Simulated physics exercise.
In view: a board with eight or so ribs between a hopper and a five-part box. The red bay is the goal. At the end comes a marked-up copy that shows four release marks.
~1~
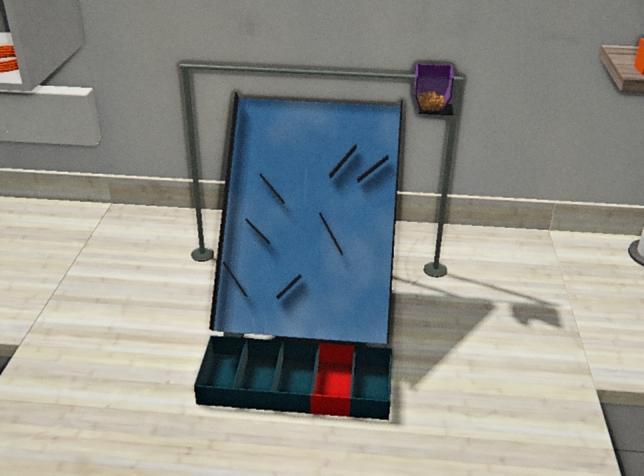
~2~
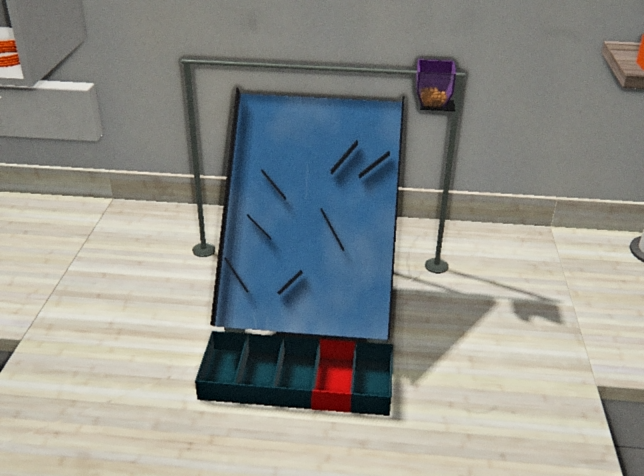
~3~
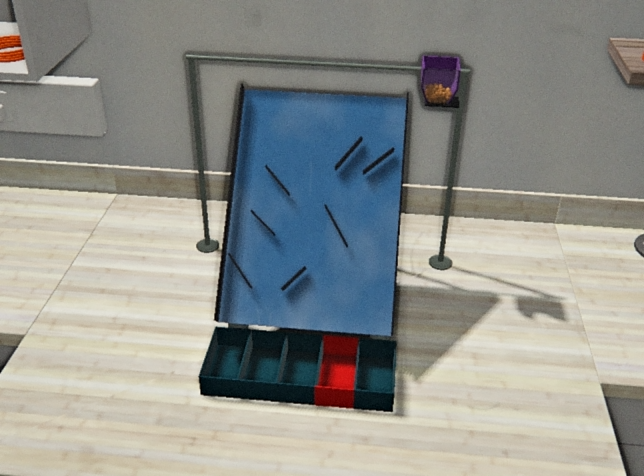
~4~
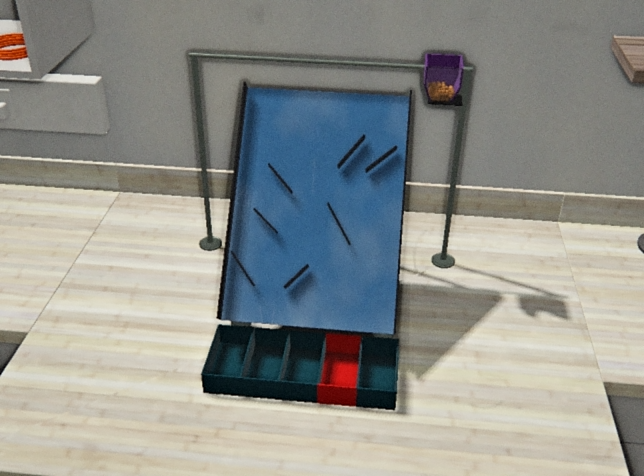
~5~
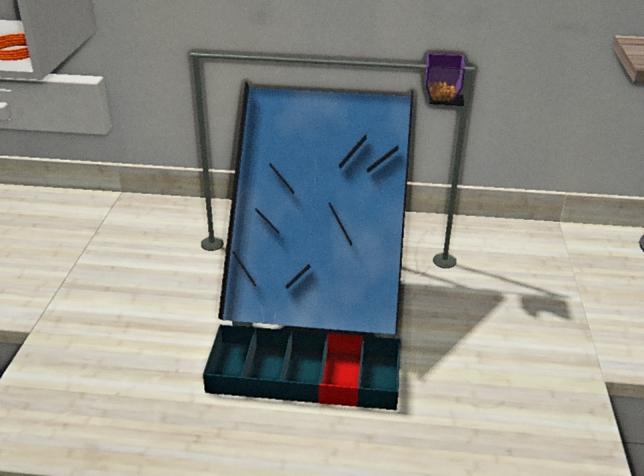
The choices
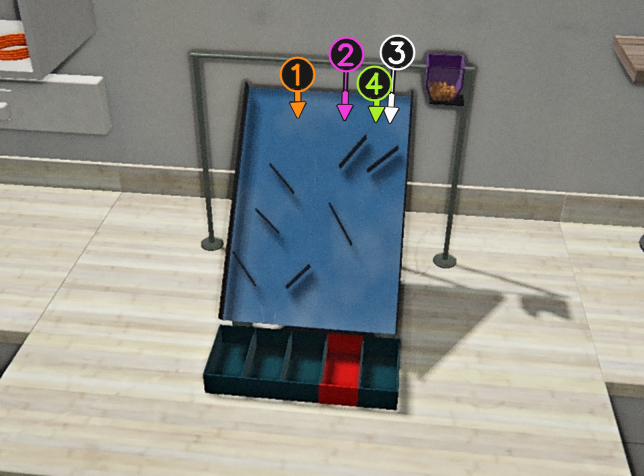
A tilted blue board with slanted ribs stood above a five-part box with one red bay, beside a raised purple hopper of chickpeas; nothing moved except the view, which shifted very slightly.
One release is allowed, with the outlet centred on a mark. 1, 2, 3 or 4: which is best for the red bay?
Go for 1.
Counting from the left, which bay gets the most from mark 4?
The fifth.
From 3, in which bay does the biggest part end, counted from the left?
The fifth from the left.
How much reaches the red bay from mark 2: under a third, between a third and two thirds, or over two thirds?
Mark 2 gives under a third.
On the marked copy, mark 1 meets the board at (297, 112); mark 2 meets the board at (344, 114); mark 3 meets the board at (390, 117); mark 4 meets the board at (376, 116).
With 1, about two thirds in the red bay, about a third in other bays.
With 2, a small part in the red bay, nearly all in other bays.
With 3, none in the red bay, nearly all in other bays.
With 4, none in the red bay, nearly all in other bays.
